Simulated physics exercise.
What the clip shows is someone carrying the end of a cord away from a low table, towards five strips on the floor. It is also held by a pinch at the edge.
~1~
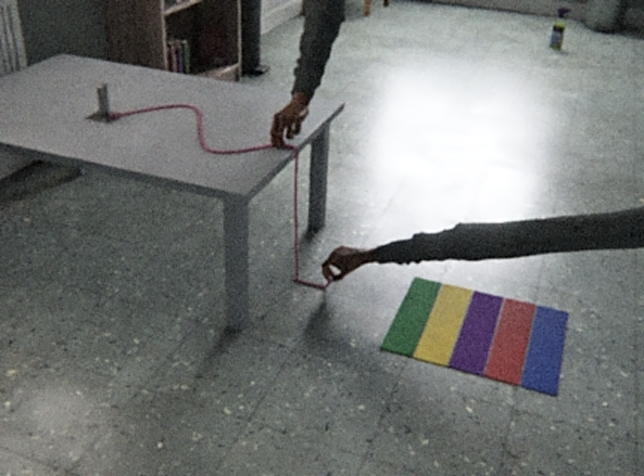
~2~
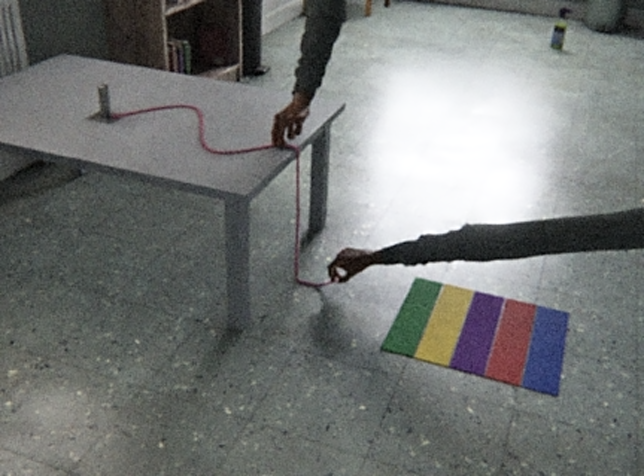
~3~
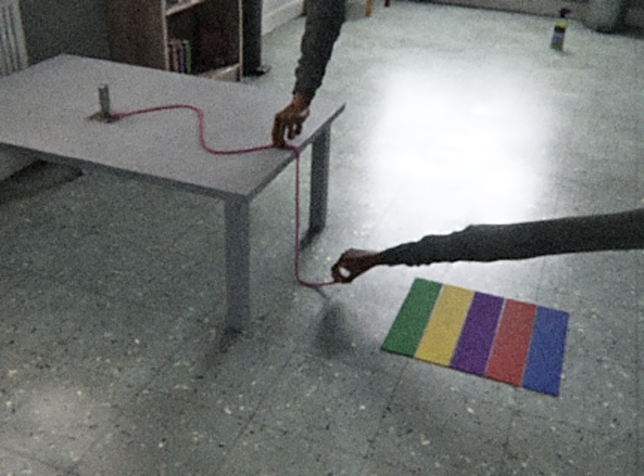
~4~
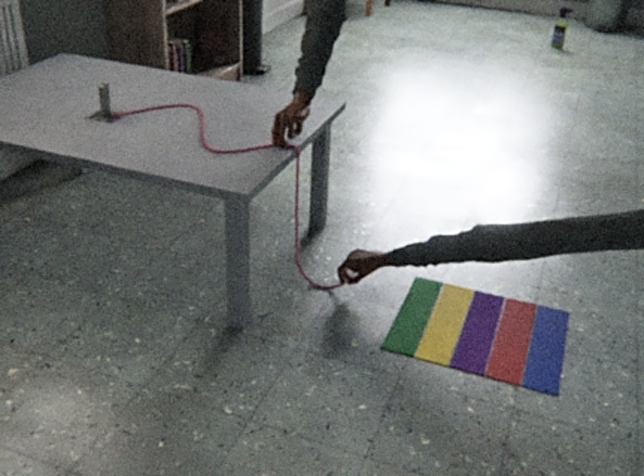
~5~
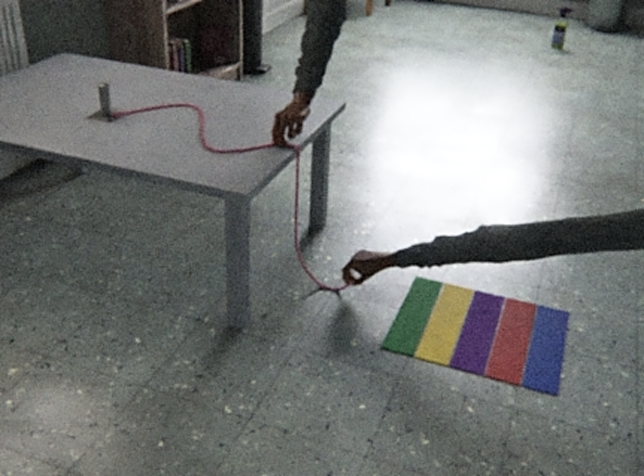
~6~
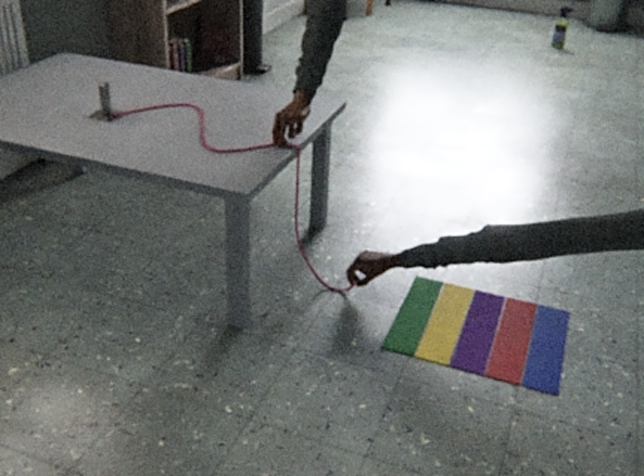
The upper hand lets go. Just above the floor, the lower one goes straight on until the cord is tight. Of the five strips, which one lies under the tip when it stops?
The blue strip.
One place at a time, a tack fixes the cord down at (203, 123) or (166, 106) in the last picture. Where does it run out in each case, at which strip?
First try purple, second try red.
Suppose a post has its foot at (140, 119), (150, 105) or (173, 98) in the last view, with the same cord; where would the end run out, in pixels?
In order, it comes out close to (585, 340), (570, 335) and (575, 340).
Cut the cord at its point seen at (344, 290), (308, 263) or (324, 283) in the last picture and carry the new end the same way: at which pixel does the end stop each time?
One spot per try: (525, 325), (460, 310), and (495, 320).
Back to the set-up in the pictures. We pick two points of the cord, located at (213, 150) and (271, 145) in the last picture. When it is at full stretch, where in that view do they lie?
Final positions are (306, 155) and (355, 192), in that order.
Soon after, end near (477, 313); over purple.
Then, end near (520, 324); over red.
At full stretch, end near (546, 330); over blue. It halts on the blue strip.
